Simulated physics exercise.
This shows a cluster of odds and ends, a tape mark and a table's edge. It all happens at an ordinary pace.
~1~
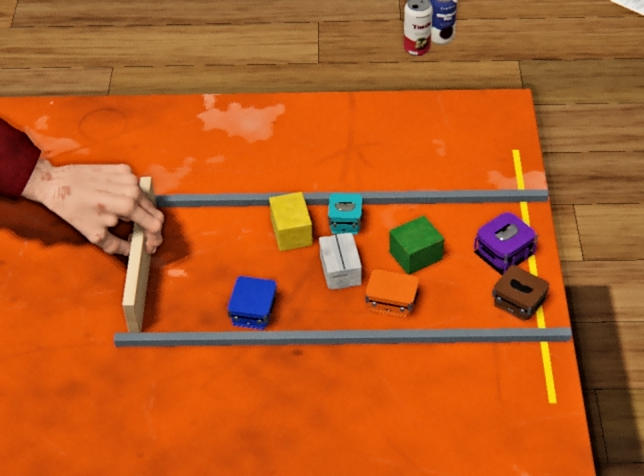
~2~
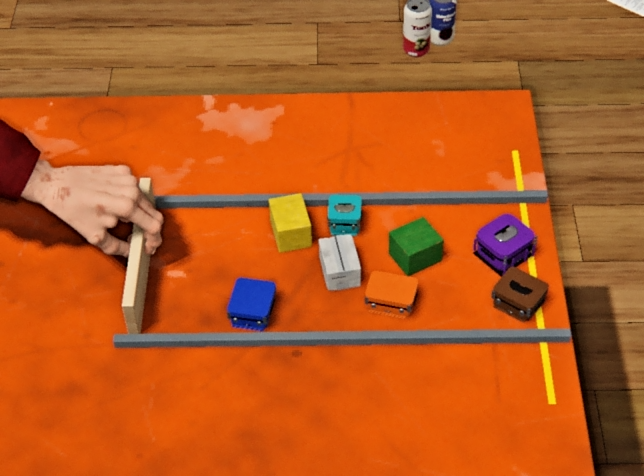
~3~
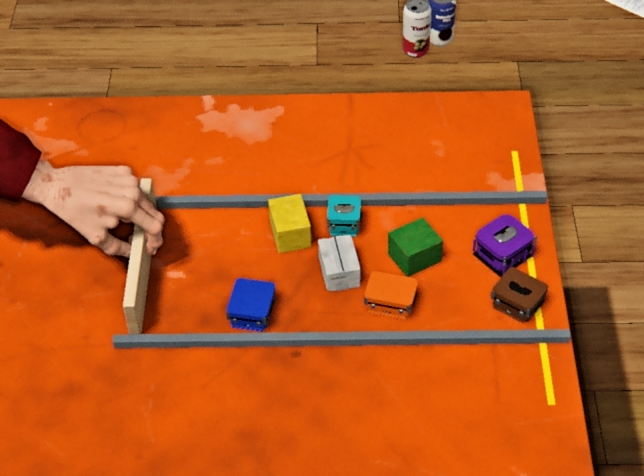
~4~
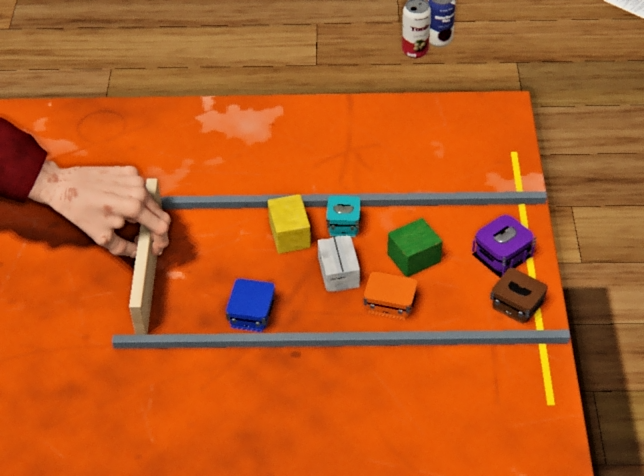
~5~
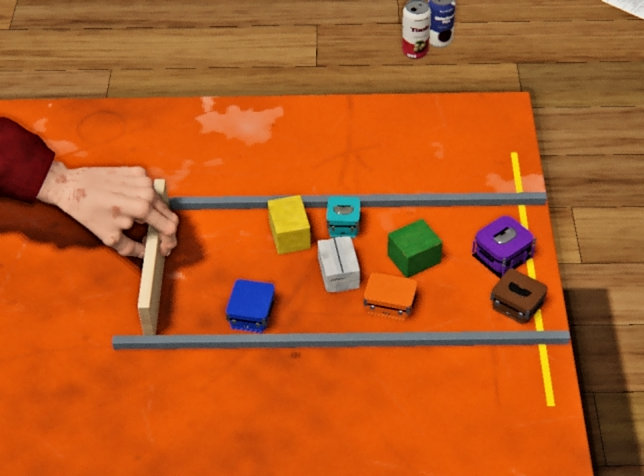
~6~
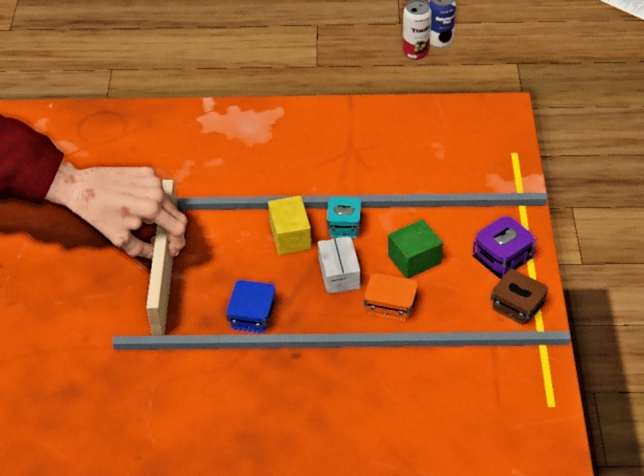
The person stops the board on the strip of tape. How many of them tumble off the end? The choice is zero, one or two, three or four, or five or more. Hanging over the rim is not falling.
The number that fall off is five or more.
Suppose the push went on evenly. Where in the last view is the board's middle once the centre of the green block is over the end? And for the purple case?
At (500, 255) for the green block; at (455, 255) for the purple case.
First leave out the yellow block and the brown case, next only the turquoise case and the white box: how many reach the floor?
First 3, then 3.
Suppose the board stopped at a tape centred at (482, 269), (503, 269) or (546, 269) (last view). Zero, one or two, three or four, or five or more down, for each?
In that order: One to two; three to four; 5 or more.
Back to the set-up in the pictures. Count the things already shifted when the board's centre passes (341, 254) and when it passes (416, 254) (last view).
At the one place 5, at the other 8.
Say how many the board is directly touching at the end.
That makes 3.
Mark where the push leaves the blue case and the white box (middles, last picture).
About (558, 302), and the other about (551, 265).
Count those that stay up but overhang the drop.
3 of them.
Early on, none off yet; brown case at rest near (519, 298); purple case at rest near (504, 246); green block at rest near (415, 249).
A while later, none off yet; brown case travelled a little near (536, 298); purple case travelled a little near (523, 246); green block travelled about its own width near (473, 252).
Finally, the number that fall off is five or more; lost, turquoise case, orange case, green block, purple case and brown case.
